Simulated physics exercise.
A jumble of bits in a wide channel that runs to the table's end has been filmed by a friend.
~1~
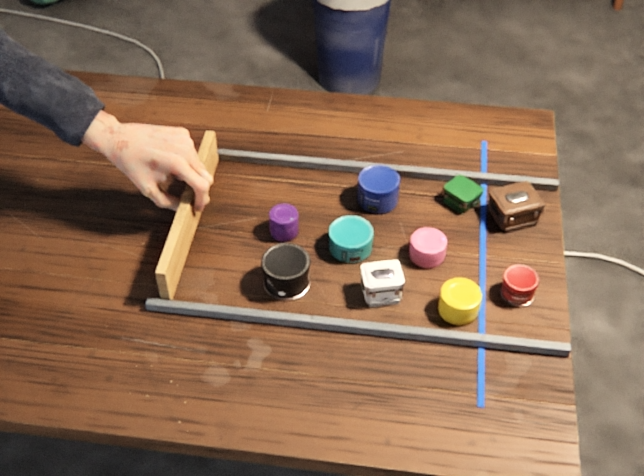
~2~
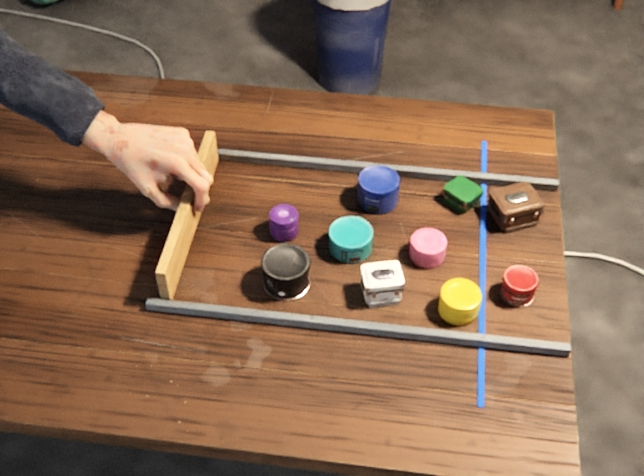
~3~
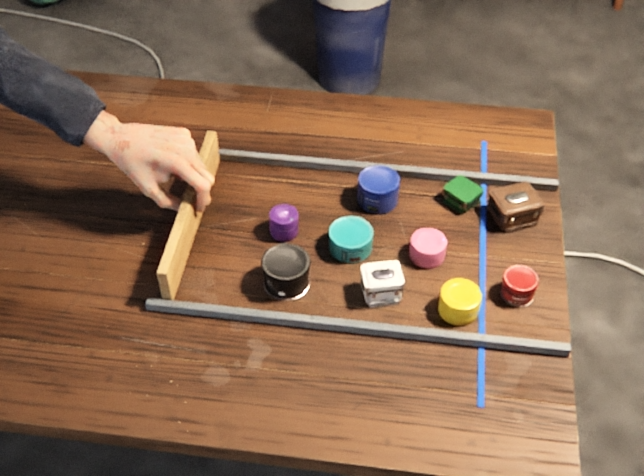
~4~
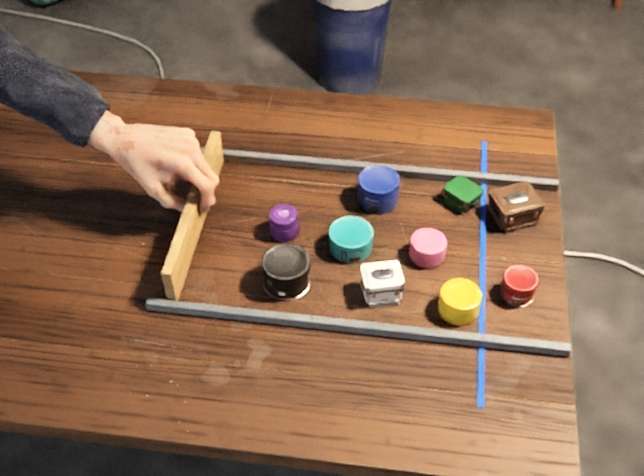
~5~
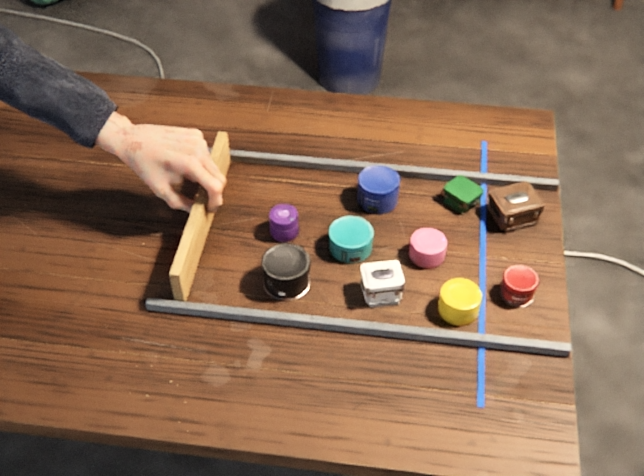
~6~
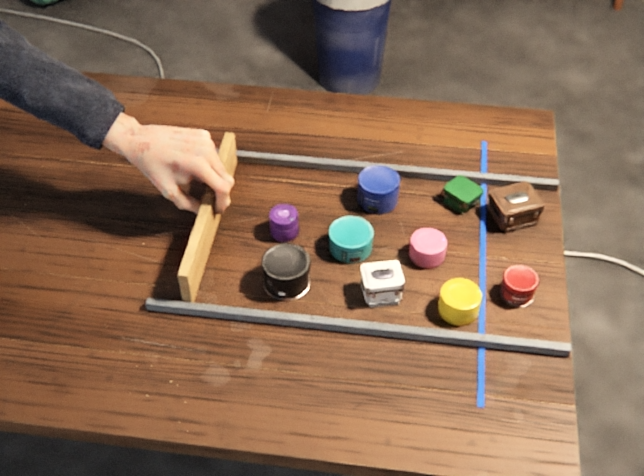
A hand slides a wooden board slightly right toward several small containers, which stay still.
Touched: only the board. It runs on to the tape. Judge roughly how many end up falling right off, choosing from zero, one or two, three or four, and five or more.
It is one or two.
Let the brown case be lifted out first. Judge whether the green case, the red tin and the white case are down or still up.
The green case is kept, the red tin stays on, the white case holds on.
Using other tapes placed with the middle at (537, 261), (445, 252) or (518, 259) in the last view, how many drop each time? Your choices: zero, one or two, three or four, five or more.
First five or more, then none at all, then five or over.
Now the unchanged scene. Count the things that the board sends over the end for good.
1.
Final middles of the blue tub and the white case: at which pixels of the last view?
Approximately (506, 204) for one, approximately (550, 319) for the other.
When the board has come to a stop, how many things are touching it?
Result: 4 in all.
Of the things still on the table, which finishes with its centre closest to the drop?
I'd go with the brown case.
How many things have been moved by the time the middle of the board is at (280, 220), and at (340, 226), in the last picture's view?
Note: First position 2; second position 4.
A little later, none off yet; red tin at rest near (519, 286); brown case at rest near (515, 207); yellow lid at rest near (460, 302).
When it is over, the number that fall off is one or two; down, yellow lid.
